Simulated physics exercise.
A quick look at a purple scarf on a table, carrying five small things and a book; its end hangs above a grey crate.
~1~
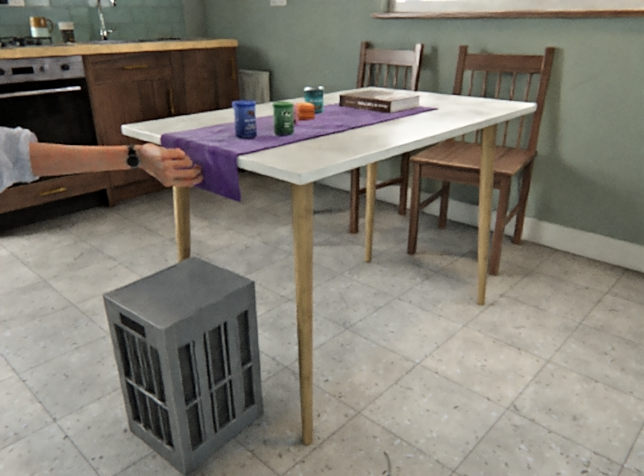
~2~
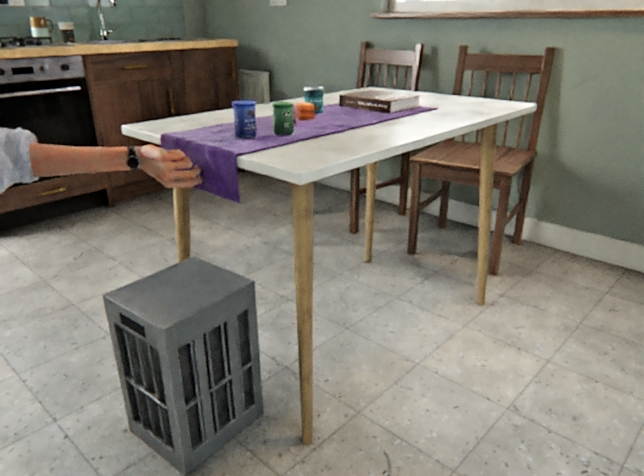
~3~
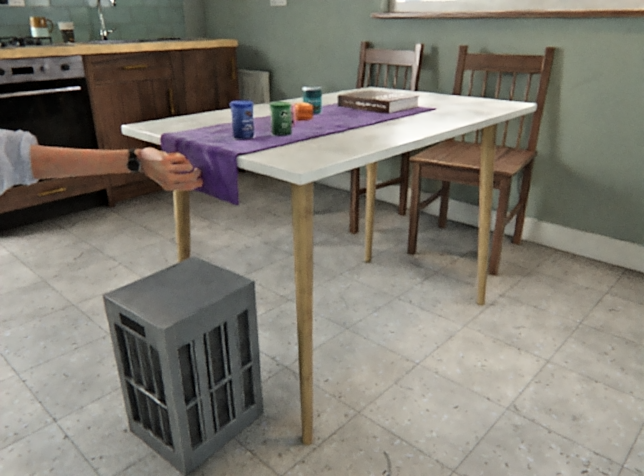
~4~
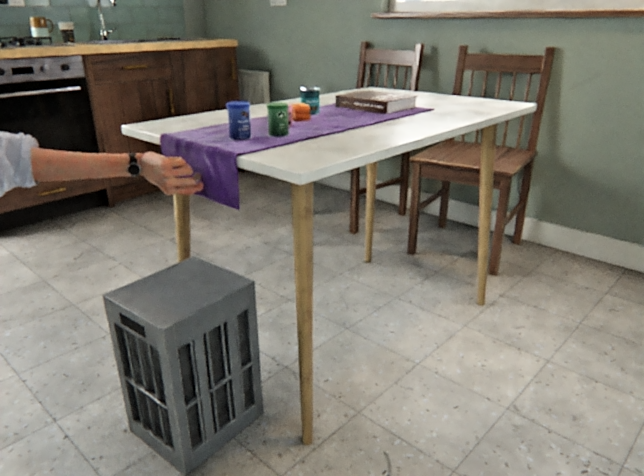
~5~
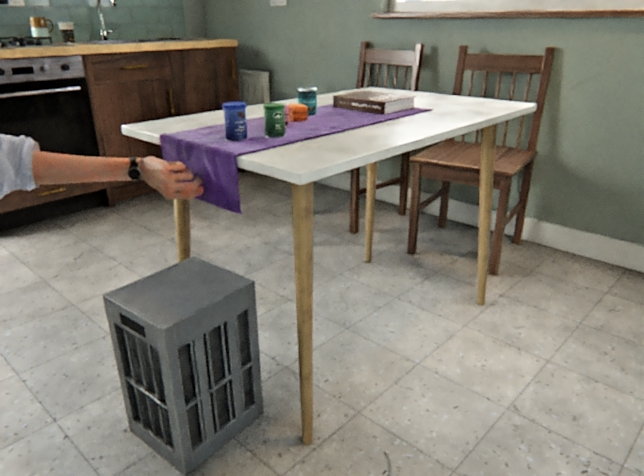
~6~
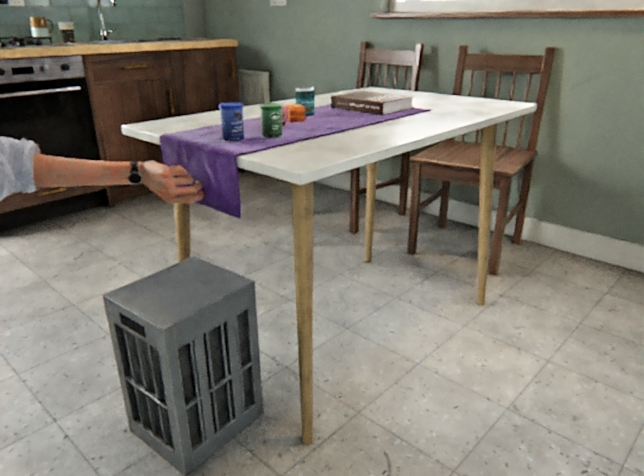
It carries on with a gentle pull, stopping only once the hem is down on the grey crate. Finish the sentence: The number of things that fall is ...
The number of things that fall is two.
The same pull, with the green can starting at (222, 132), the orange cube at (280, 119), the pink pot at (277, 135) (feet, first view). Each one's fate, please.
The green can topples down, the orange cube stays put, and the pink pot topples down.
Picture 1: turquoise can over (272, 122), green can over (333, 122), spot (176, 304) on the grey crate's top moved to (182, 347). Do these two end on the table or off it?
Result - the turquoise can comes off, and the green can stays put.
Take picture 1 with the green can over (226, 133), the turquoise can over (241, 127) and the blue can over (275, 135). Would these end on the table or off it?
Record - green can lost; turquoise can lost; blue can lost.
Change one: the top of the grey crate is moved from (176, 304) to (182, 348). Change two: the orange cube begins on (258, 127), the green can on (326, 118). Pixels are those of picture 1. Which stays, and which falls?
Orange cube is gone, green can stays.
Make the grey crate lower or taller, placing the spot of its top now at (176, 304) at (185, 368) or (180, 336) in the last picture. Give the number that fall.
That would make 4 and 3.
Soon after, hem near (203, 235); all still up.
After that, hem on the crate; blue can and green can gone.
In the end, hem on the crate; blue can and green can gone. The count of fallen things is two.
